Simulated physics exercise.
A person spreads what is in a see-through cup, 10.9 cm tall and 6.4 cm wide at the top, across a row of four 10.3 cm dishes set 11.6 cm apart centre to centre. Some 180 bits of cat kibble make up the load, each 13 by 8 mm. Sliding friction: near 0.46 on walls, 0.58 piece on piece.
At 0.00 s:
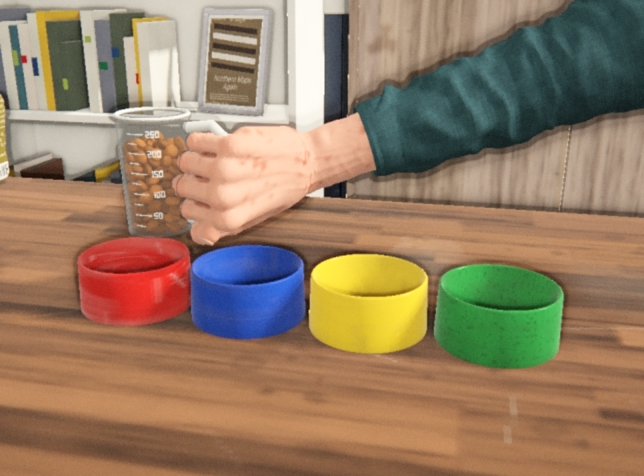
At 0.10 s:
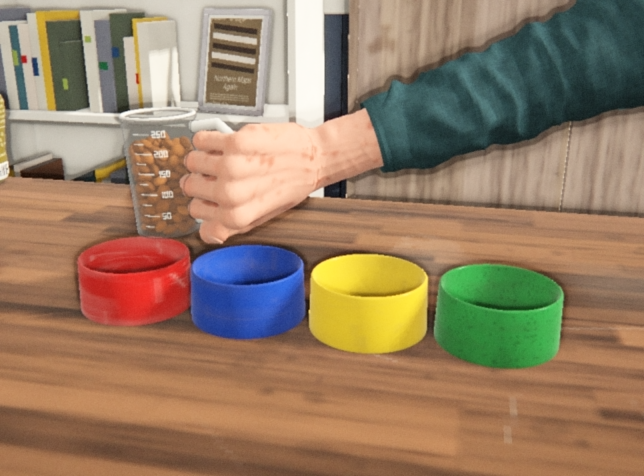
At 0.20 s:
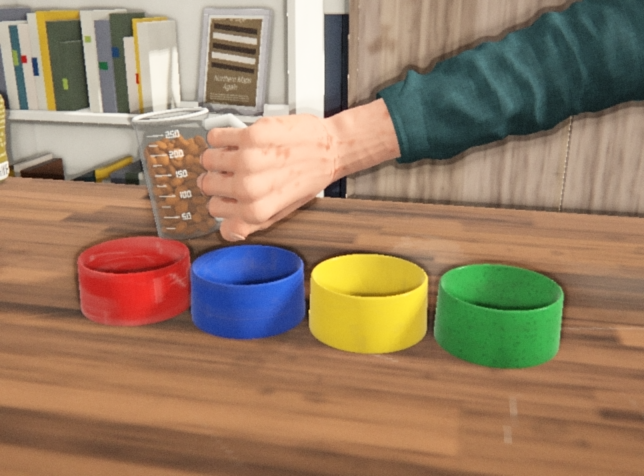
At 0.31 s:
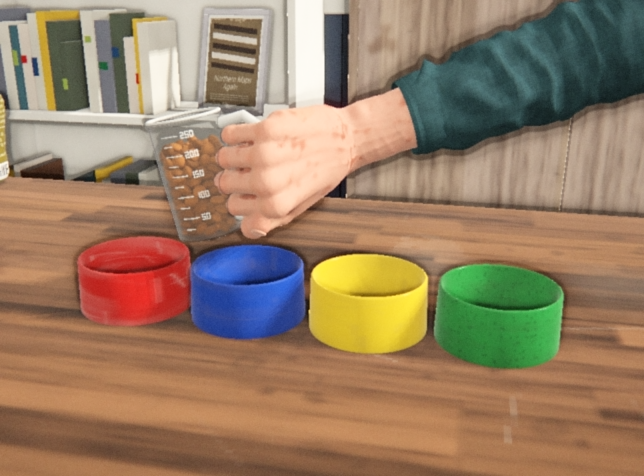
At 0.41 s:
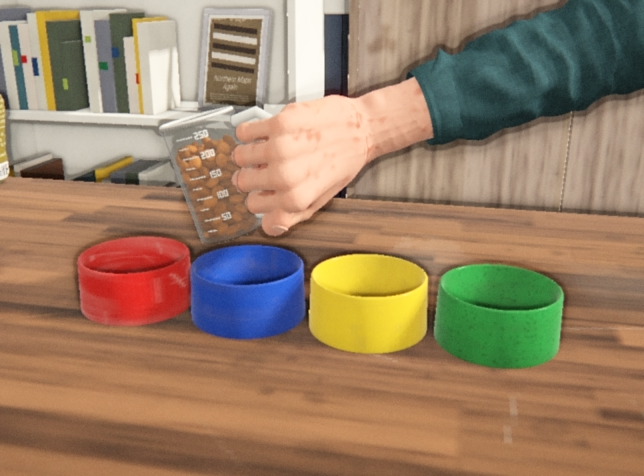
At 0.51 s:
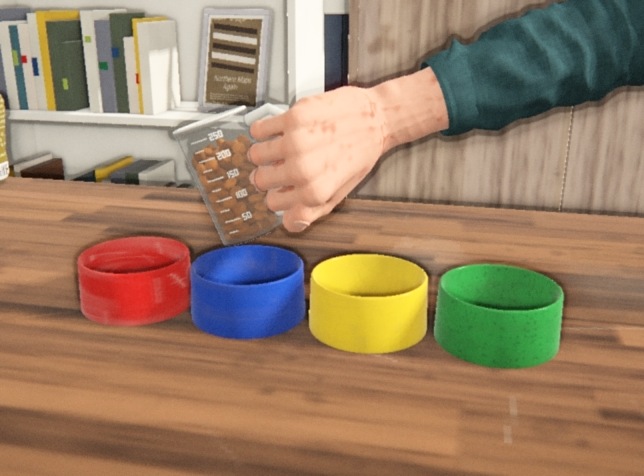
On a wooden tabletop in front of a bookshelf, a hand in a dark teal sleeve grips a clear measuring cup of brown pieces behind a row of red, blue, yellow and green dishes. The hand moves the upright cup a short way right, gradually tilting it leftward, while the dishes stay still.
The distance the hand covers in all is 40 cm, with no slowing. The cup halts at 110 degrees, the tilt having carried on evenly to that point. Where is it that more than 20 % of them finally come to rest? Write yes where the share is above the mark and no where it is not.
Red: No, blue: No, green: Yes, yellow: No, counter: No.
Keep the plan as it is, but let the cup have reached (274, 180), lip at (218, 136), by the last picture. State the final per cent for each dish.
Kept per dish: Red = 0, blue = 0, green = 90, yellow = 0.
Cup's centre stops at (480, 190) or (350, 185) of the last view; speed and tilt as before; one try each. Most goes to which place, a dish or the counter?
I'd expect yellow to win the first try and blue the second.
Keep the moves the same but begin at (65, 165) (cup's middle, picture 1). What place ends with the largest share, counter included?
Result - top receiver is yellow.
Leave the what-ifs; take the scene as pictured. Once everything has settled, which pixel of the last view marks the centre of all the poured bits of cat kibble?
Roughly (504, 321).
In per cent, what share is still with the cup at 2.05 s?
I'd put it at roughly 100 per cent.
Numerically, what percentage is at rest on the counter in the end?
Some 0 per cent.
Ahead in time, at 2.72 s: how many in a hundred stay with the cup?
About 75 percent of the load.
Then, at 1.44 s, tilt 62 degrees; cup holds 100 %.
Then, at 2.05 s, tilt 90 degrees; cup holds 100 %.
Then, at 2.72 s, tilt 110 degrees; cup holds 75 %, green 25 %.
At rest (4.4 s), red 0 %, blue 0 %, green 80 %, yellow 0 %, counter 0 %, cup 20 %.
